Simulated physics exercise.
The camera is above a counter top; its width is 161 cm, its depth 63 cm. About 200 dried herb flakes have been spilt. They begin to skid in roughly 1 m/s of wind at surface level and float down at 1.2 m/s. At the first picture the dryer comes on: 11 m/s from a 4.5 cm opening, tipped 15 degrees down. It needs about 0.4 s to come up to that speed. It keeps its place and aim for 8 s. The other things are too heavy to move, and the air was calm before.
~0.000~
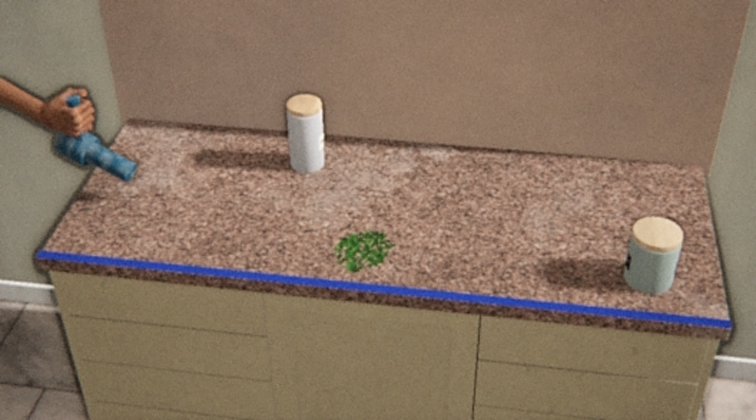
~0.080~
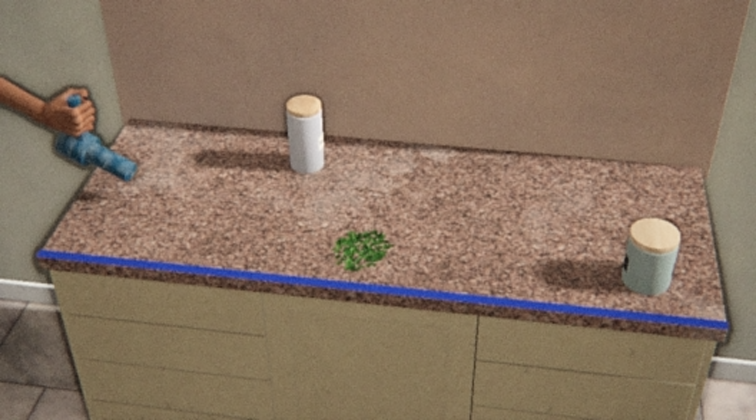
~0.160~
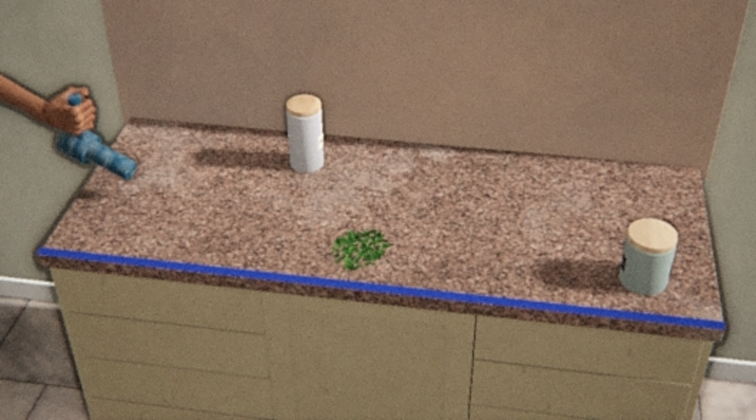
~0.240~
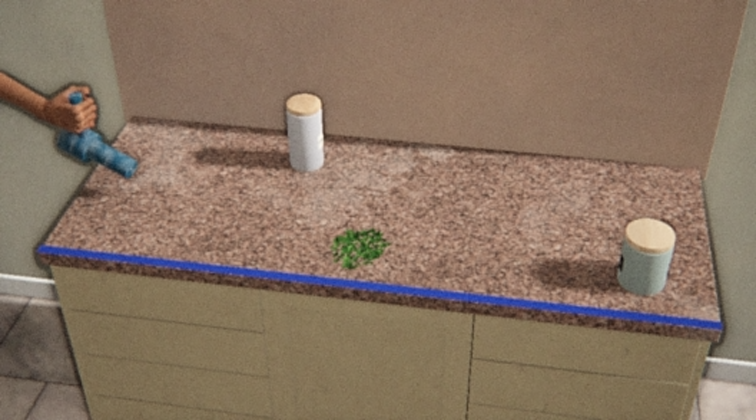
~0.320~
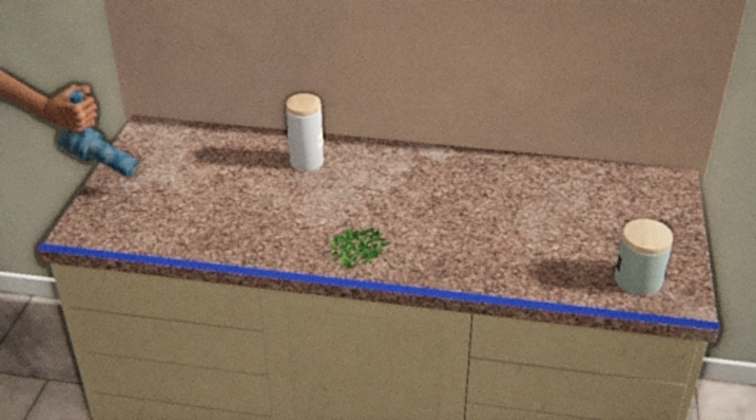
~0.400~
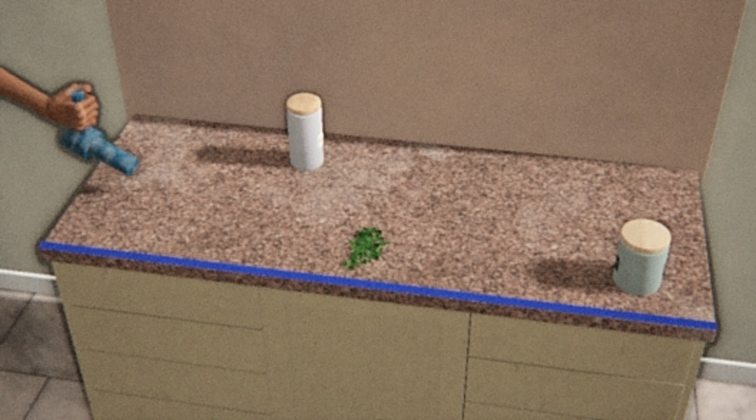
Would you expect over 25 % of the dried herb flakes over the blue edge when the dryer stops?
More than a quarter over the blue edge: Yes.
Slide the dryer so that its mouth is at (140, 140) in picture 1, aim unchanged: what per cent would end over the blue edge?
In that case some 100 per cent.
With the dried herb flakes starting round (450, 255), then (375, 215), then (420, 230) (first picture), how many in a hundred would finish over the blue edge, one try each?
In that order: 20 %, 0 %, 1 %.
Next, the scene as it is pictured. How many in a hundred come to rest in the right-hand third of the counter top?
Some 10 per cent.
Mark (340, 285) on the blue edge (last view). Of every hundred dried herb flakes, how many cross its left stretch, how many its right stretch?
Some 0 % left, 40 % right.
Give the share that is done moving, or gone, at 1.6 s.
Some 80 per cent.
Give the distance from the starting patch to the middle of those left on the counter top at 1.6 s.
Roughly 65 cm.
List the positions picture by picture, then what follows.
In the first picture, the middle of the dried herb flakes is near (364, 251), none has stirred yet and the mouth of the dryer is at (131, 173).
In the second picture, the middle of the dried herb flakes is near (363, 250), none has stirred yet and the blue edge is centred on (366, 292).
In the third picture, the middle of the dried herb flakes is near (361, 249), none has stirred yet, the top of a jar is at (303, 103) and the top of a jar is at (653, 233).
In the fourth picture, the middle of the dried herb flakes is near (360, 248) and none has stirred yet.
In the fifth picture, the middle of the dried herb flakes is near (359, 247) and none has stirred yet.
In the sixth picture, the middle of the dried herb flakes is near (365, 247), the farthest in sight from the dryer is at (388, 243) and about 40 % have left their places.
After 1.6 s, 24 % are on the move or not yet settled, 46 % are over the blue edge; the middle of those still in play is near (619, 274).
After 2.6 s, 12 % are on the move or not yet settled, 46 % are over the blue edge.
After 4.4 s, 8 % are on the move or not yet settled, 46 % are over the blue edge.
After 8.0 s, at the end, 47 % are over the blue edge.
